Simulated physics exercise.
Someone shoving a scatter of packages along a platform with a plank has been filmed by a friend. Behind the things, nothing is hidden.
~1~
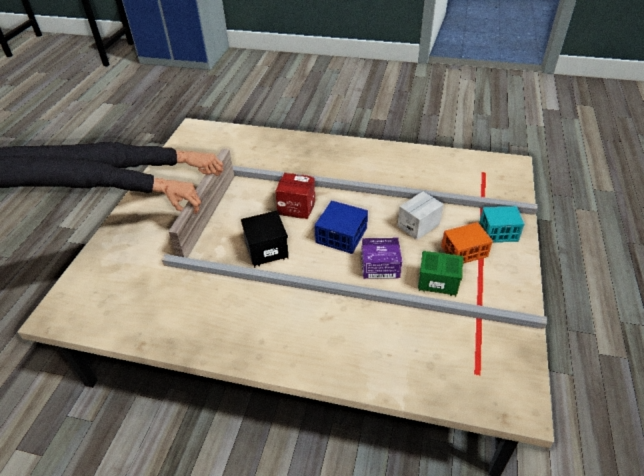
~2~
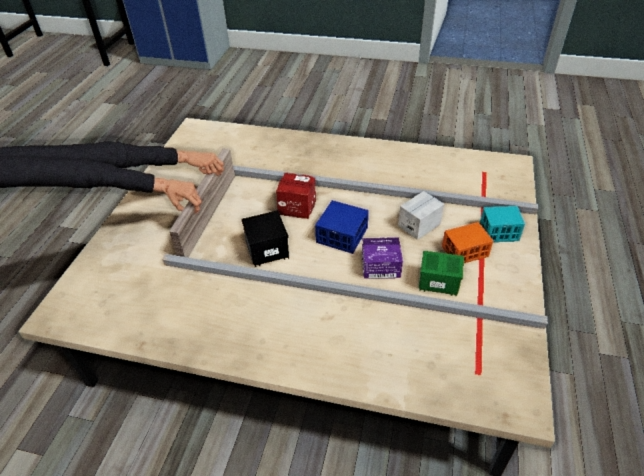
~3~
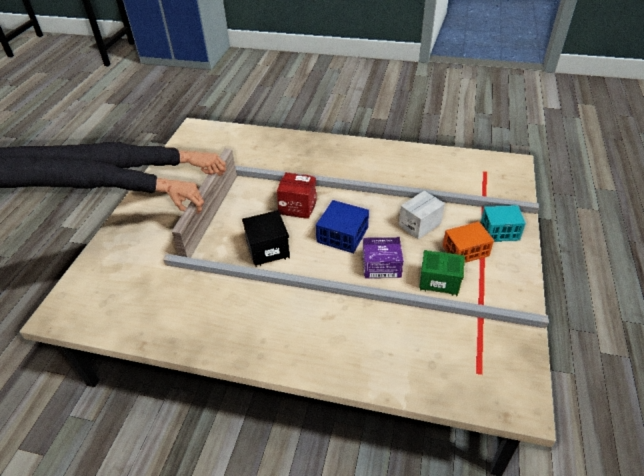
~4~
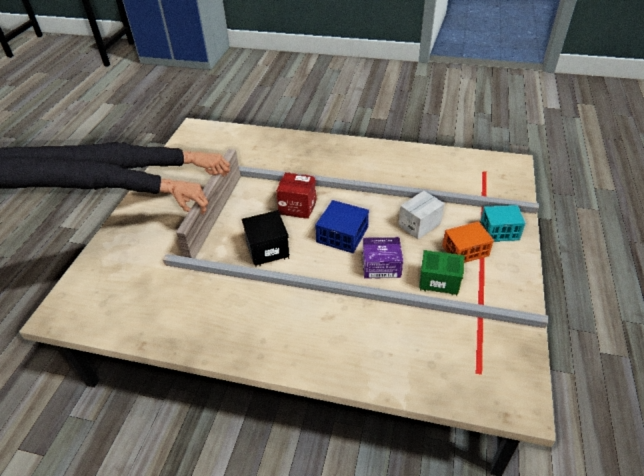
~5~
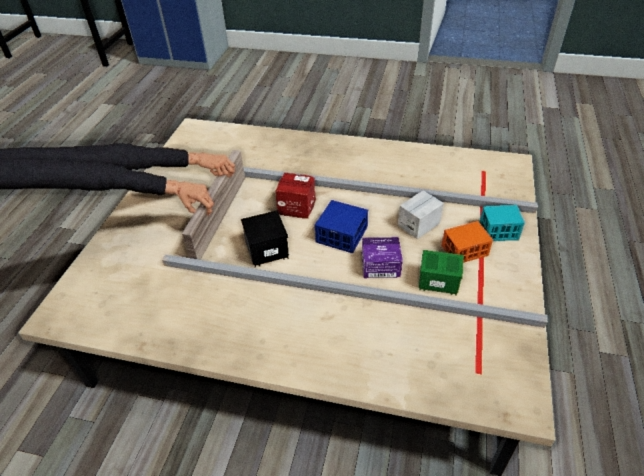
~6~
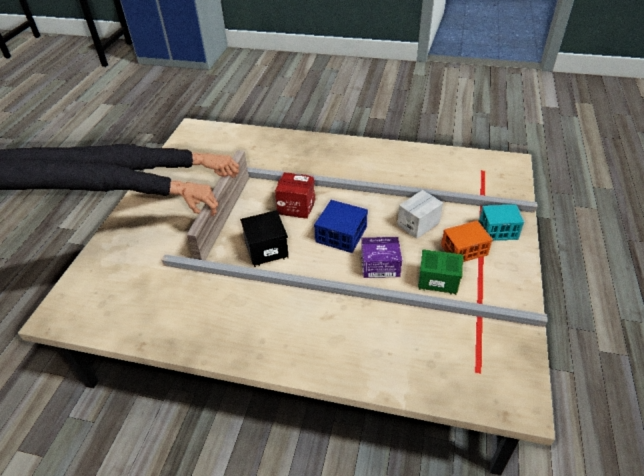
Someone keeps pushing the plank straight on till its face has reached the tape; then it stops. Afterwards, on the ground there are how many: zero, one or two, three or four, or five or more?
Just three or four drop.
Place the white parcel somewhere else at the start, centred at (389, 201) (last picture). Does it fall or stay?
Put there, it simply holds its spot.
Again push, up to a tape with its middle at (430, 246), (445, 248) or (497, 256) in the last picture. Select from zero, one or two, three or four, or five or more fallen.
In order: Zero; one or two; at least five.
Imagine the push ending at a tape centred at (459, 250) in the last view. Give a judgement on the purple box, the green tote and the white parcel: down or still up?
Check: The purple box remains in place; the green tote takes the fall; the white parcel remains in place.
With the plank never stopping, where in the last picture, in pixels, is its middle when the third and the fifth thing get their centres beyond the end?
It sits around (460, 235) and after that around (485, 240).
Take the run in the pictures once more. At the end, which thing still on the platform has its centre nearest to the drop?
It's the purple box that is foremost.
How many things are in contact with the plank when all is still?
It's 2.
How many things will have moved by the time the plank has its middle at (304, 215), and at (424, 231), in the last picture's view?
First 3, after that 8.
Soon after, none off yet; turquoise crate at rest near (501, 223); orange crate at rest near (466, 242); green tote at rest near (440, 272).
After that, none off yet; turquoise crate at rest near (501, 223); orange crate at rest near (466, 242); green tote displaced a little near (454, 276).
And then, none off yet; turquoise crate displaced about its own width near (524, 216); orange crate displaced about its own width near (516, 243); green tote displaced well along near (531, 289).
In the end, the number that fall off is three or four; gone, green tote, orange crate and turquoise crate.
